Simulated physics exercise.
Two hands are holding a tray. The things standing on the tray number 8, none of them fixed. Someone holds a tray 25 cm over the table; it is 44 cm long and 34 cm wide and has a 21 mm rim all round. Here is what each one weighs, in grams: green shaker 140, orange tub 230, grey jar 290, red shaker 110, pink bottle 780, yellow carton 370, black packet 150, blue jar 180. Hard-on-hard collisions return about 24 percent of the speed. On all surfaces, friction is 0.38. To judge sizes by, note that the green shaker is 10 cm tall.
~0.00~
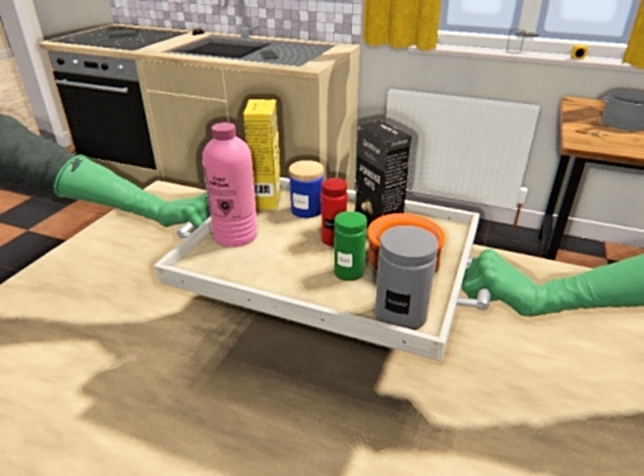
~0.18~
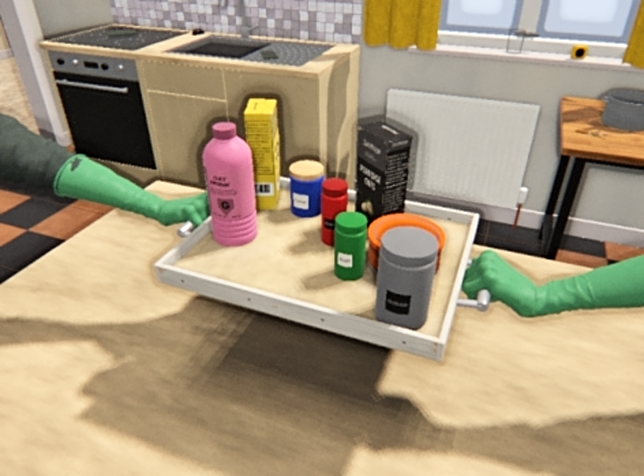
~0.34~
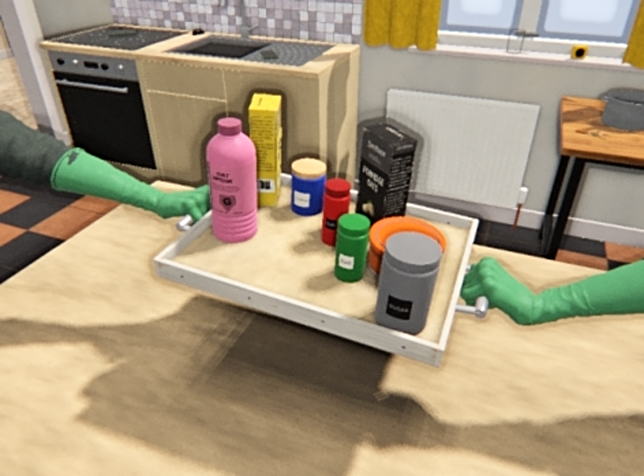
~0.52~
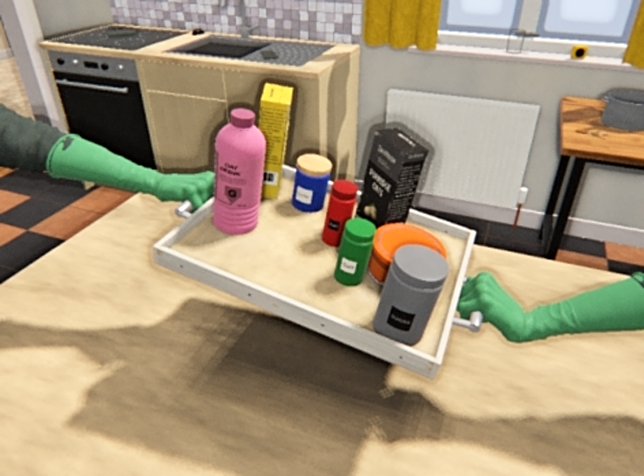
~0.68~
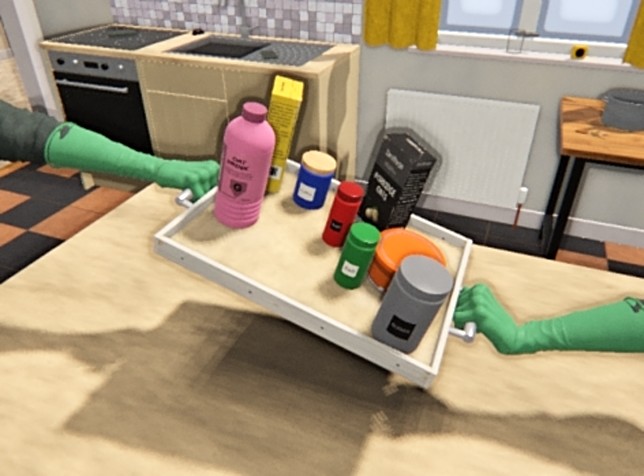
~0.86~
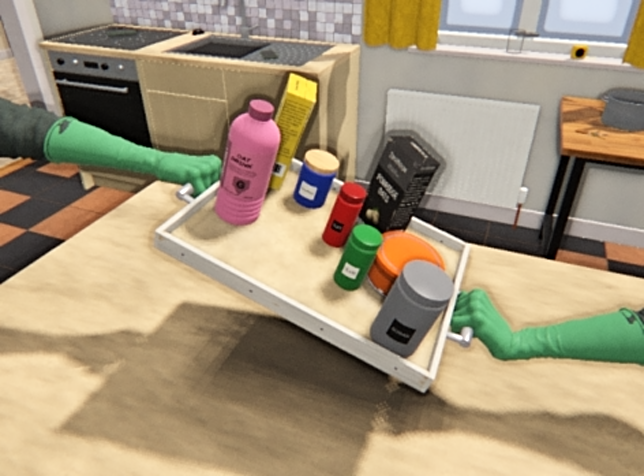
Two green-gloved hands held a white-rimmed tray of eight bottles, jars and boxes level above a table, then tilted it steadily down to the right, and the items leaned along with it.
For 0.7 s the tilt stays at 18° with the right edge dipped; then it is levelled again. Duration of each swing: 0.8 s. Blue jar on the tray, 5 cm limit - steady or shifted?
I expect it to wander off.
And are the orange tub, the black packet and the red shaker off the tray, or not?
Orange tub: Stays in bounds; black packet: Goes out of bounds; red shaker: Stays in bounds.
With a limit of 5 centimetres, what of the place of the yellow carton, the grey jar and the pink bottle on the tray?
First, the yellow carton is moved away; second, the grey jar stays in its position; third, the pink bottle stays in its position.
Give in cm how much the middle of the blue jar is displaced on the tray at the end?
It ends about 18 centimetres from where it started.
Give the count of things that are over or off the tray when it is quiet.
The count comes out at 3.
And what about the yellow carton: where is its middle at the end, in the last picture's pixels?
Near (351, 195).
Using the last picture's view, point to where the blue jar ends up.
It settles at around (389, 220).
After 1.36 s, tilt 18°, right edge down; blue jar moved 13 cm near (369, 217); yellow carton on its side; black packet moved 4 cm.
After 1.66 s, tilt 18°, right edge down; blue jar moved 18 cm near (393, 234); yellow carton on its side; black packet 43° off its base.
After 1.96 s, tilt 11°, right edge down; black packet now off the tray; blue jar moved 18 cm near (393, 229); yellow carton on its side.
In the end (2.9 s), off the tray, black packet; toppled on the tray, red shaker and yellow carton; not toppled but over 5 cm from the start, blue jar; the other 4 under 5 cm from the start. At the end, from the last picture's camera, blue jar near (390, 219).
